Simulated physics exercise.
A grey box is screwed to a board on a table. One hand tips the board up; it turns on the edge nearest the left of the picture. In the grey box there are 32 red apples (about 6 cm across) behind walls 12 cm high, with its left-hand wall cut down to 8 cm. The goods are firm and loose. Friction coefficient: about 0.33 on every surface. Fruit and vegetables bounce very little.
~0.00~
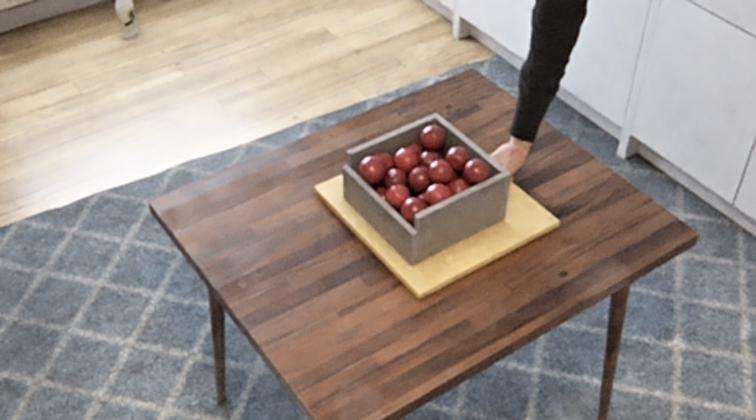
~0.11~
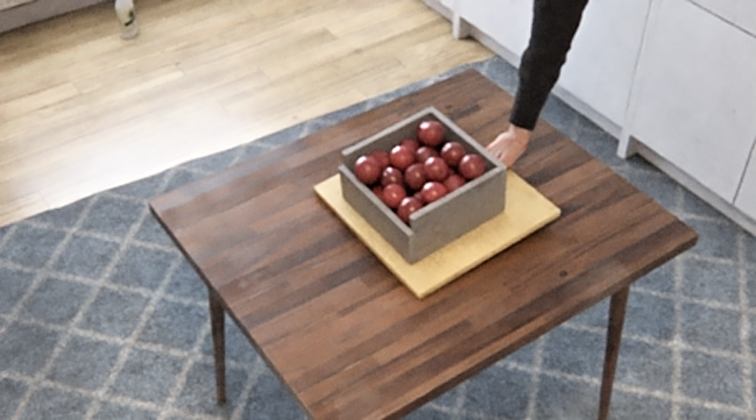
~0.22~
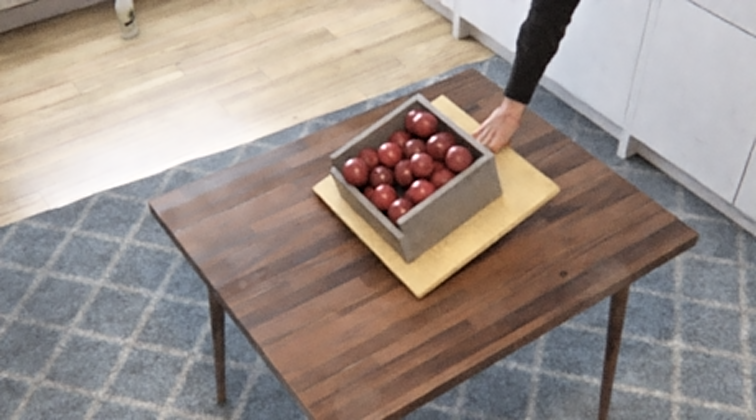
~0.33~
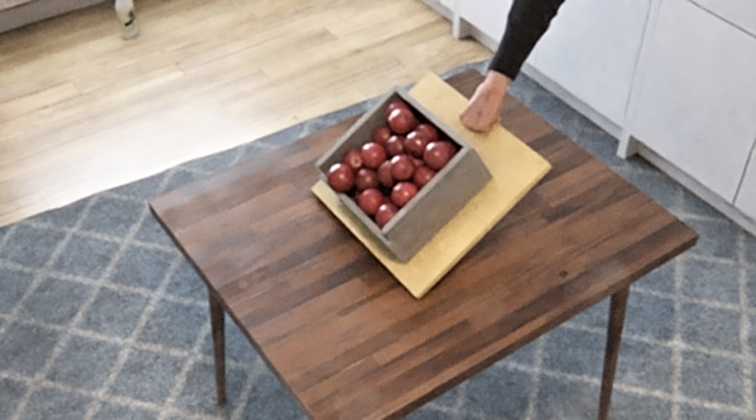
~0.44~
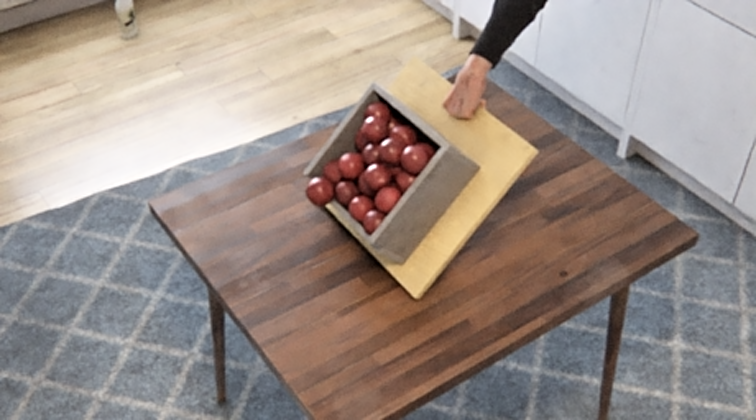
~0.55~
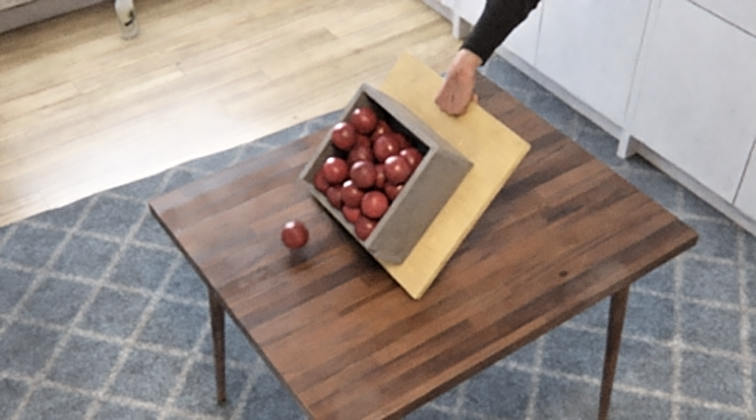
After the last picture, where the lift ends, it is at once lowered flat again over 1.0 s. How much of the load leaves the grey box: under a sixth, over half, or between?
The grey box loses between a sixth and a half of its red apples.
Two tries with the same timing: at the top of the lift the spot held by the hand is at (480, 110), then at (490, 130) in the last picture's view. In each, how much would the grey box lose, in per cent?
Grey box 10 then 0 per cent.
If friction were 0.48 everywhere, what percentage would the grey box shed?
In that case grey box 20 per cent.
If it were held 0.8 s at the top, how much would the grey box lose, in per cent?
Then grey box 40 per cent.
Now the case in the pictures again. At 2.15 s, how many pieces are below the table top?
Some 3 pieces.
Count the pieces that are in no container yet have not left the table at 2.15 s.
About 8.
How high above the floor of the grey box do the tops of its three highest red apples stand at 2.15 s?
Roughly 12 cm high.
After 0.81 s, tilt 39°; the grey box is down by 8 of 32.
After 1.13 s, tilt 18°; the grey box is down by 11 of 32.
After 1.58 s, tilt 0°; the grey box is down by 12 of 32.
Outcome (at 2.15 s), the grey box is down by 12 of 32. Asked share, 12 of 32, 38 per cent.
